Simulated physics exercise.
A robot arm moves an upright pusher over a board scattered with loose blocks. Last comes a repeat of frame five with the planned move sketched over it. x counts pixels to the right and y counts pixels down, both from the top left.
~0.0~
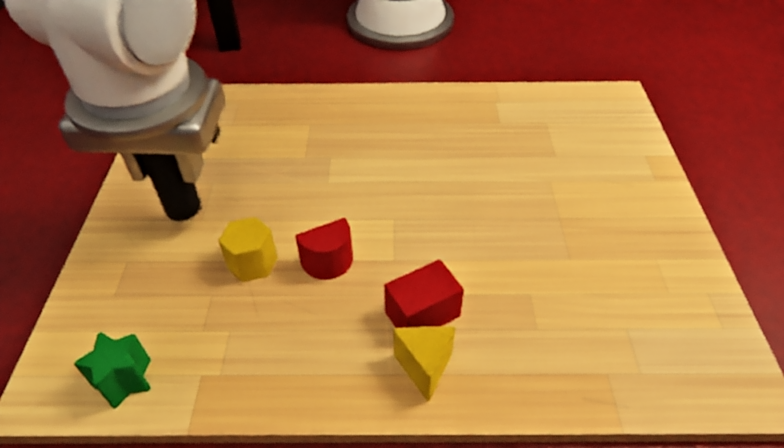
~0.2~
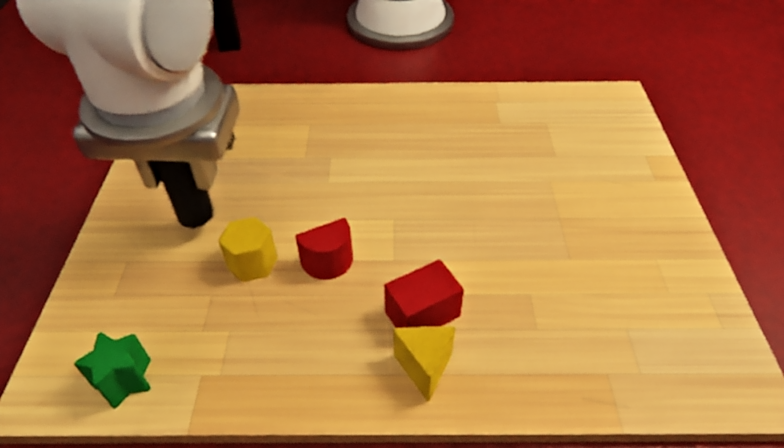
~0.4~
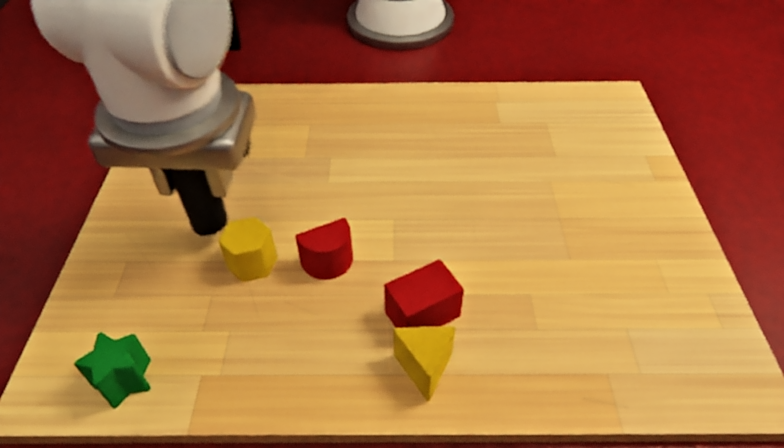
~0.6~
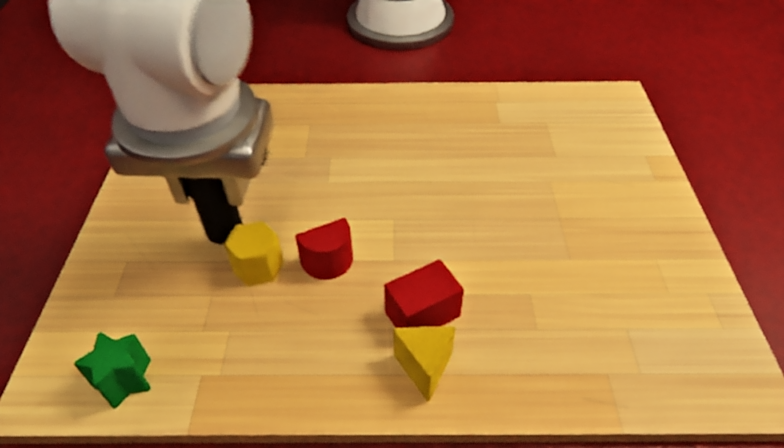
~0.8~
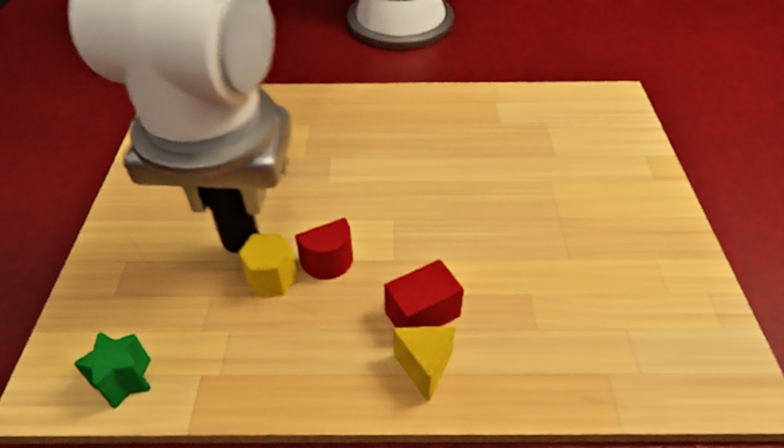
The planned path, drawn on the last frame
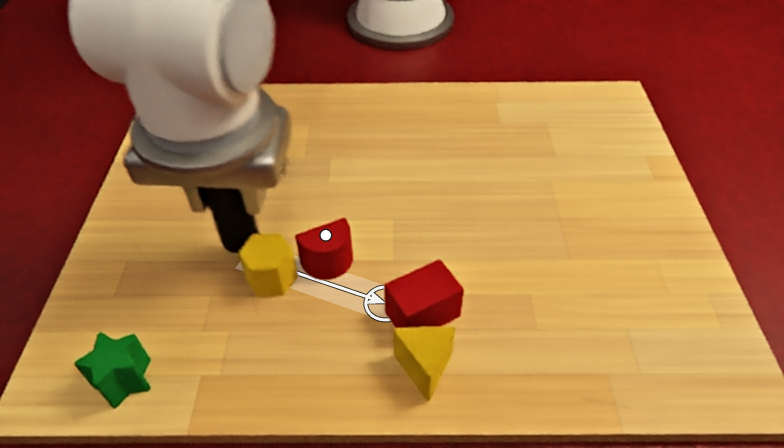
A pale wooden board on a red surface is seen from above at an angle by a still camera. A white and grey robot arm holds a black upright pusher at the upper left, near a yellow hexagonal block, a red D-shaped block, a red oblong, a yellow triangular block and a green star. The pusher slides right and toward the viewer, then nudges the yellow hexagonal block slightly the same way.
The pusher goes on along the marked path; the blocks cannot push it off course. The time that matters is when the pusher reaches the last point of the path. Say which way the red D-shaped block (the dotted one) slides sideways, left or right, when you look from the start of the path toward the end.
Moves left.
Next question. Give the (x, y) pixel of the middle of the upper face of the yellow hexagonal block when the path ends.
(309, 292)
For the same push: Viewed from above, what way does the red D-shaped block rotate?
Answer: Anticlockwise.
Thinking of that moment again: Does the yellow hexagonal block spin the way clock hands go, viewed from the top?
Going by the path, yes.
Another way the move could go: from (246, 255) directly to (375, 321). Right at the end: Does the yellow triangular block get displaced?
No
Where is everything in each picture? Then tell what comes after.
The first frame shows pusher's lower end (184, 210); yellow hexagonal block (245, 234); red D-shaped block (326, 235); red oblong (424, 286); yellow triangular block (426, 343).
The second frame shows pusher (197, 217); blocks still.
The third frame shows pusher (210, 224); blocks still.
The fourth frame shows pusher (225, 232); yellow hexagonal block (251, 239).
The fifth frame shows pusher (241, 241); yellow hexagonal block (265, 250); red D-shaped block (326, 235); red oblong (424, 286); yellow triangular block (426, 343).
Drawn move, in a line from (246, 255) to (386, 303); the dot is on the red D-shaped block.
On the path given first. One third of the way, pusher (287, 257); yellow hexagonal block (294, 276), turned 50° clockwise; red D-shaped block (335, 236).
Two thirds of the way, pusher (335, 272); yellow hexagonal block (309, 291), turned 85° clockwise; red D-shaped block (375, 235), turned 50° anticlockwise.
At the end, pusher (385, 289); yellow hexagonal block (309, 292), turned 85° clockwise; red D-shaped block (389, 238), turned 105° anticlockwise; red oblong (430, 290), turned 15° anticlockwise; yellow triangular block still.
